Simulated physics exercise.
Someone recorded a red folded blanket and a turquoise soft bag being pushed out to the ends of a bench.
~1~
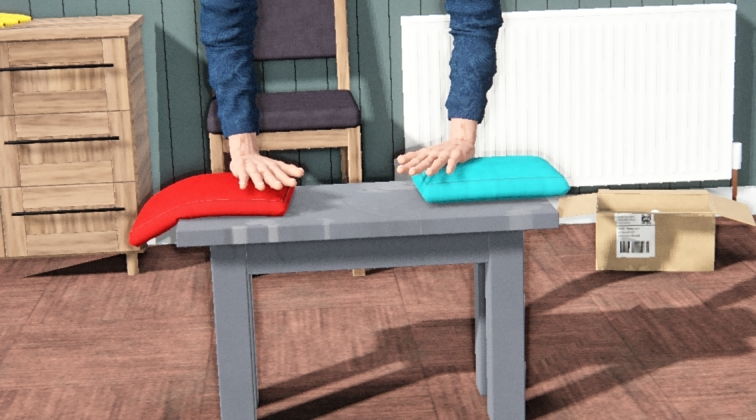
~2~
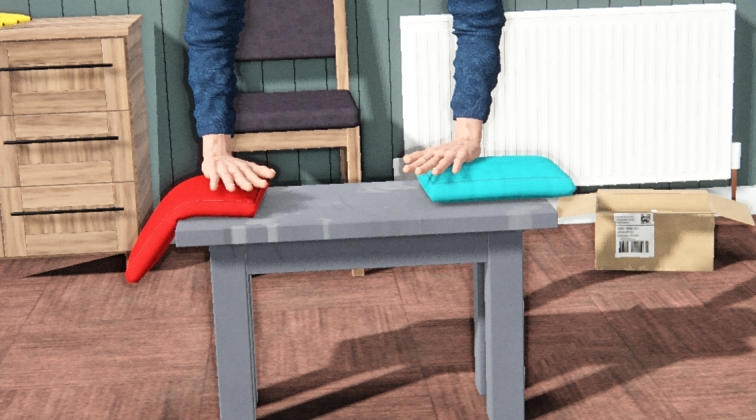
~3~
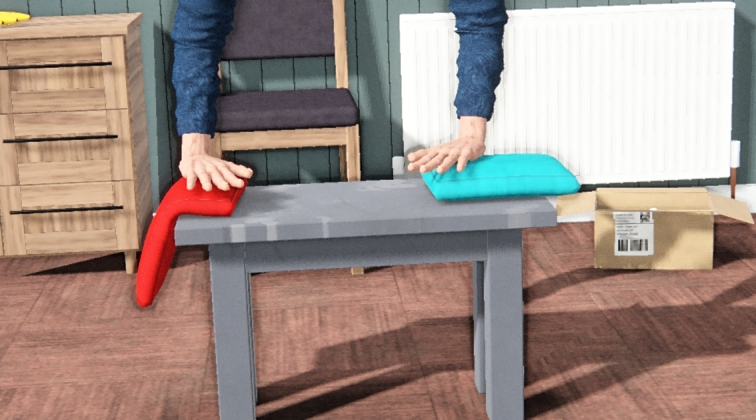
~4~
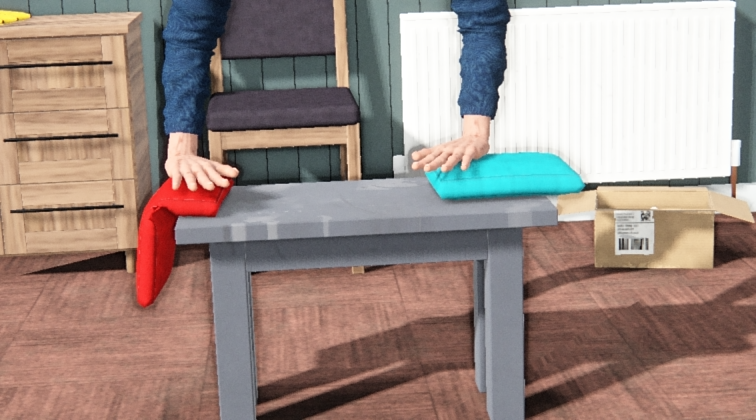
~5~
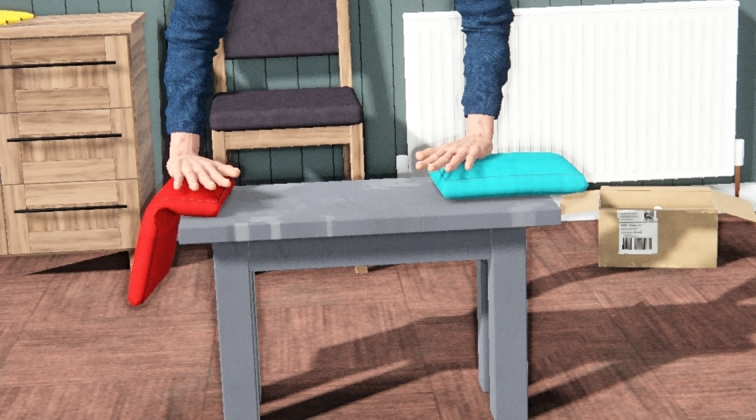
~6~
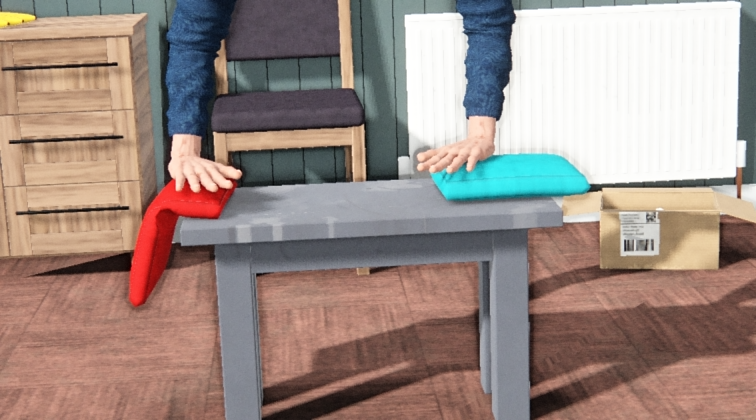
A red folded blanket droops over the bench's left end as hands push it and a turquoise bag outward.
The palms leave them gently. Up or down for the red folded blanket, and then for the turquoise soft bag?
Red folded blanket: Down; turquoise soft bag: Up.
Then, 0.40 s after the last picture, folded blanket on the floor near (165, 345); soft bag lying still.
Then, 0.66 s after the last picture, folded blanket on the floor near (132, 412); soft bag lying still.
At rest, folded blanket on the floor near (128, 412); soft bag lying still. The red folded blanket goes down and the turquoise soft bag stays up there.
